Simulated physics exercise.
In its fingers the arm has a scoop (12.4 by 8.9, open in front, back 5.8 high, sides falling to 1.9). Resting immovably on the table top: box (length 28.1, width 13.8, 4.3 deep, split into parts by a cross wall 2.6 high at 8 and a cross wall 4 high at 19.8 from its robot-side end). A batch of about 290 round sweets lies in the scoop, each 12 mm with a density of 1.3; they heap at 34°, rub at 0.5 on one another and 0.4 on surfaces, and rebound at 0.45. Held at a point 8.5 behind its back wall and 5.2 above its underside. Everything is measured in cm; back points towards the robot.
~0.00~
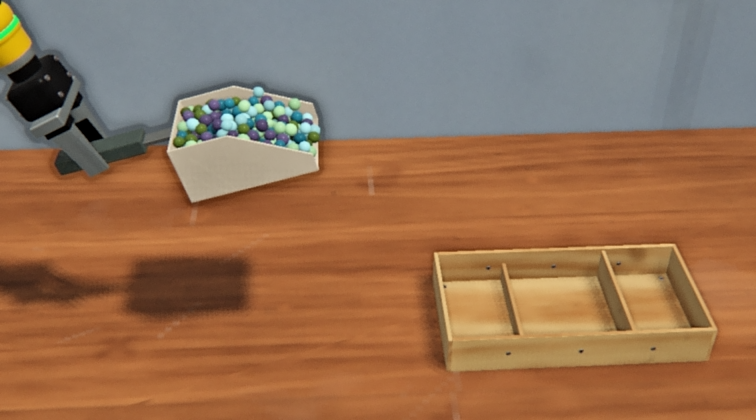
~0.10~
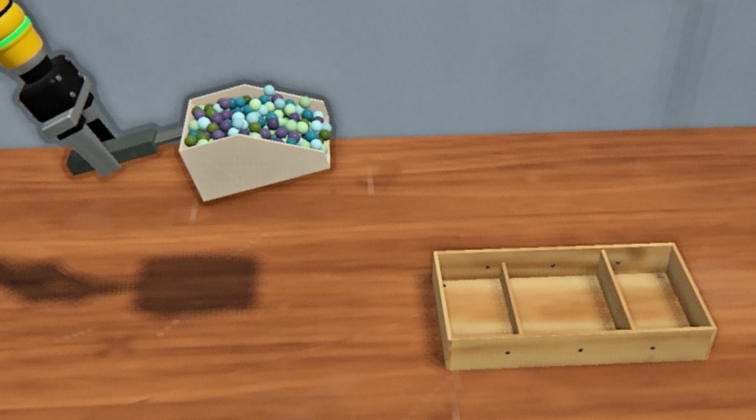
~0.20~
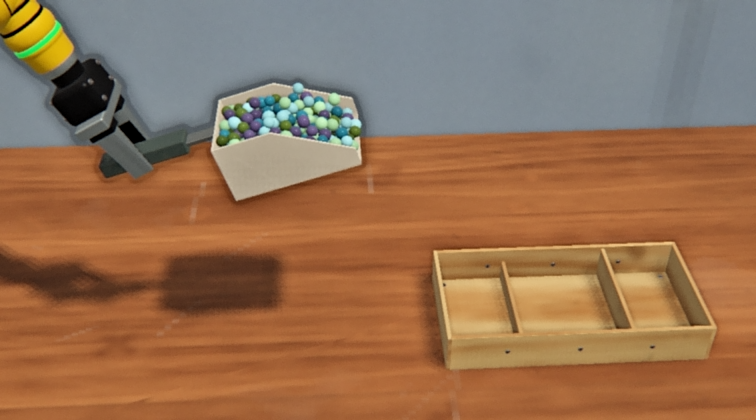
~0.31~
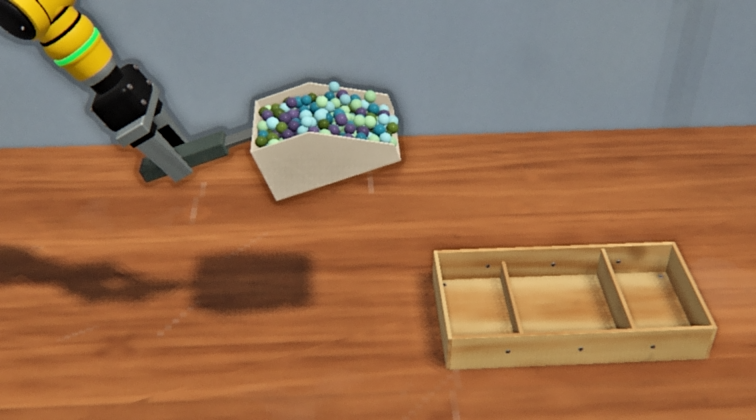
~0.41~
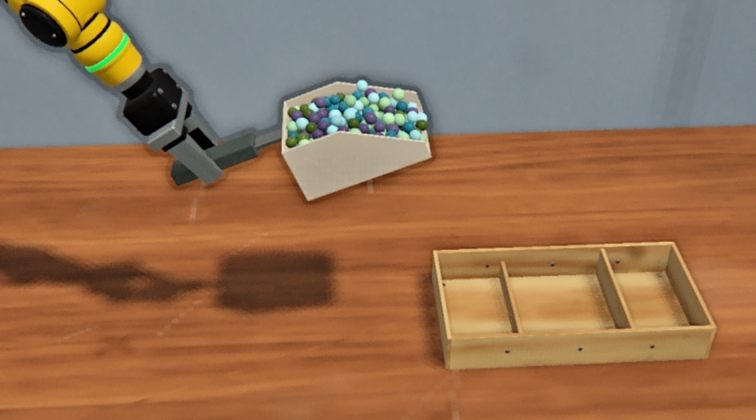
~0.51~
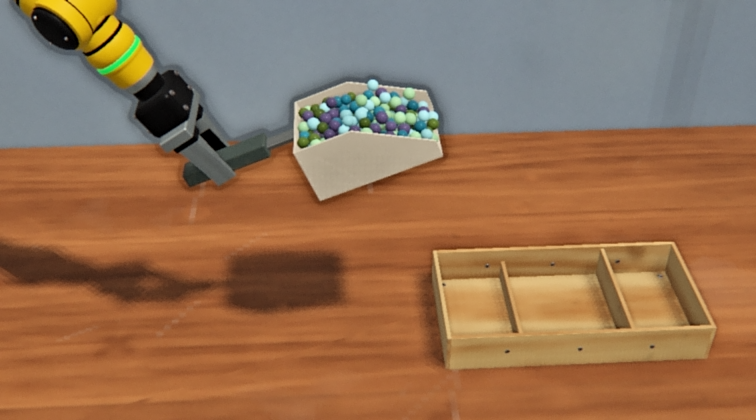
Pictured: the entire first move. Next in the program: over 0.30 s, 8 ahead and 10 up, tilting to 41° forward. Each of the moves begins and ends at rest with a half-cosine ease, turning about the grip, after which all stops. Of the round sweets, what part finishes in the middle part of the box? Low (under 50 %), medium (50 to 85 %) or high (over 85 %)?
Low.
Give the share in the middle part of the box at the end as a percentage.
About 20 %.
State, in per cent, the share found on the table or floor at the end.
I'd say some 0 per cent.
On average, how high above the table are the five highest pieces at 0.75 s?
Roughly 26 cm above the table.
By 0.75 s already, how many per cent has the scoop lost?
Share out so far: Near 20 %.
After 0.63 s, level, highest piece 28 above the table; 293 on the scoop.
After 0.75 s, tilted 35° forward, highest piece 26 above the table; 240 on the scoop, 53 in flight or on a rim.
After 1.01 s, tilted 41° forward, highest piece 16 above the table; 231 in the robot-side part, 28 in the middle part, 2 on the scoop, 1 on the table or floor, 31 in flight or on a rim.
After 2.06 s, tilted 41° forward, highest piece 5 above the table; 229 in the robot-side part, 61 in the middle part, 3 on the table or floor.
At rest, 229 in the robot-side part, 61 in the middle part, 3 on the table or floor. That is 21 % in the middle part of the box.
